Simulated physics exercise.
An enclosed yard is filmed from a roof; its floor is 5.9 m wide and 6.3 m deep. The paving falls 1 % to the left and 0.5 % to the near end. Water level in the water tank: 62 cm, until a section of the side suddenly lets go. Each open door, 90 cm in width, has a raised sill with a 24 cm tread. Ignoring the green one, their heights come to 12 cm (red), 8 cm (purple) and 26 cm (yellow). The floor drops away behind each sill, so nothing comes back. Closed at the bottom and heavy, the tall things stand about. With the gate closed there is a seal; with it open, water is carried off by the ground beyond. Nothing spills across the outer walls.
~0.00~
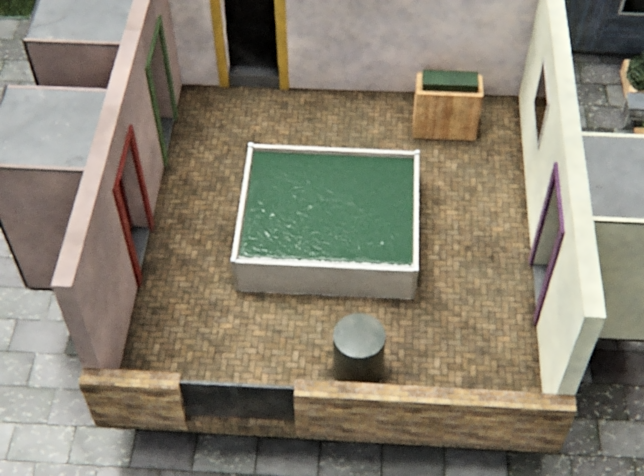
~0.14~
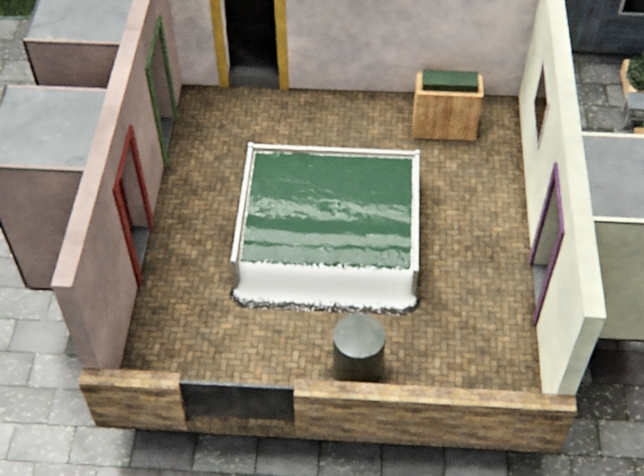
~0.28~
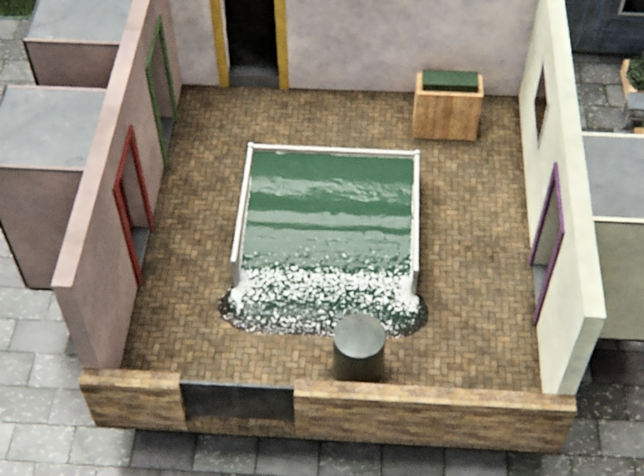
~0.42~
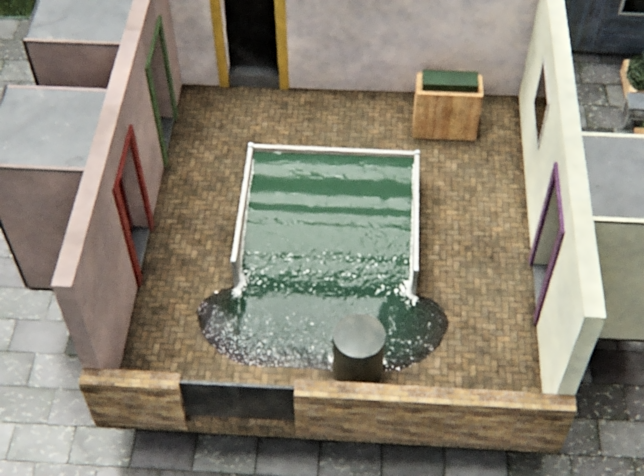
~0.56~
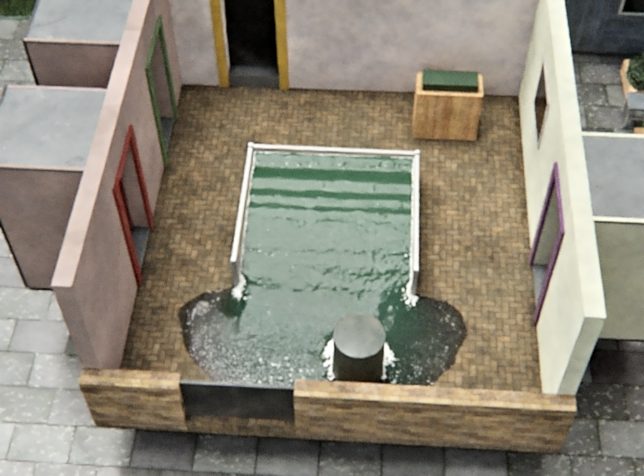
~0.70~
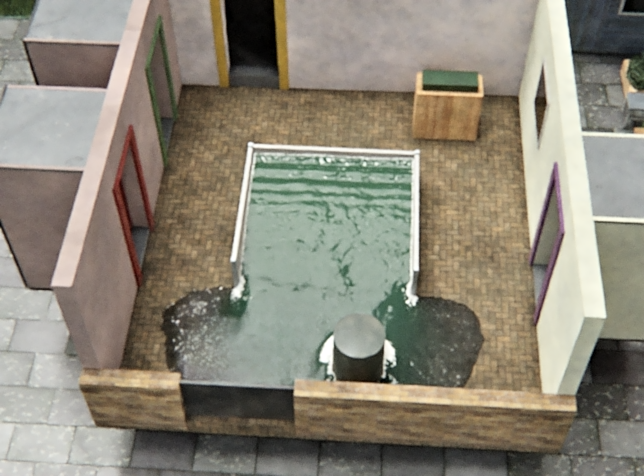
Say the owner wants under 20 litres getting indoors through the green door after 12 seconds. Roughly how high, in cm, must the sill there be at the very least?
At the very least some 14 cm.
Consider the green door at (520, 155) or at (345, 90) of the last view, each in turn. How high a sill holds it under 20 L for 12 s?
About 8.0 cm, then about 8.5 cm.
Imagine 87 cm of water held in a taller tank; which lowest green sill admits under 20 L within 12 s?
Roughly 20 cm high.
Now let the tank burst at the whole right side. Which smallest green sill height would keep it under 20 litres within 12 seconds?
Then 14.0 cm.
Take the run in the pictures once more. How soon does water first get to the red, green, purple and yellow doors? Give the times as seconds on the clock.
So red sees it at 2.4 s, green at 3.2 s, purple at 2.2 s and yellow at 4.0 s.
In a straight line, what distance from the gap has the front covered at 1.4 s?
About 3.6 m.
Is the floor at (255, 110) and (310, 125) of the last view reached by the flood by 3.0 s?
First untouched, then untouched.
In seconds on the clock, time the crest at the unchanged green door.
It peaks around 8.0 s.
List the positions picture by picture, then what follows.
In the first picture, the water tank at (329, 208) is whole and still, 62 cm deep; the green door at (162, 97) is dry.
In the second picture, the gap is at (325, 284), the front 0.2 m out at (241, 301); the back of the water tank holds 62 cm.
In the third picture, water pours out at (325, 285) and has run 0.7 m, to (246, 326); about 11 cm deep outside, 62 cm at the back.
In the fourth picture, water pours out at (325, 285) and has run 1.2 m, to (246, 358); about 11 cm deep outside, 62 cm at the back.
In the fifth picture, the gap is at (325, 286), the front 1.7 m out at a hidden place; the back of the water tank holds 58 cm.
In the sixth picture, water pours out at (325, 286) and has run 2.0 m, to a hidden place; about 8 cm deep outside, 52 cm at the back; the green door at (162, 97), 4.1 m from the gap, is still 3.3 m from the nearest water.
After 1.4 s water covers 30 % of the floor, deepest (48 cm) near (270, 409); it has not reached the green door.
After 3.0 s water covers 55 % of the floor, deepest (44 cm) near (127, 402); it has not reached the green door.
After 12.0 s water covers 95 % of the floor, deepest (14 cm) near (182, 91); 12 cm at the green door, 121 litres in over its 8 cm sill.
At the green door as built, the water arrived by 3.3 s and peaked near 18 cm at 8.2 s.
Run again over the same 12 s with other heights there, 58 litres in over 11 cm, 11 litres over 15 cm. The limit of 20 litres is kept from about 14 cm up.
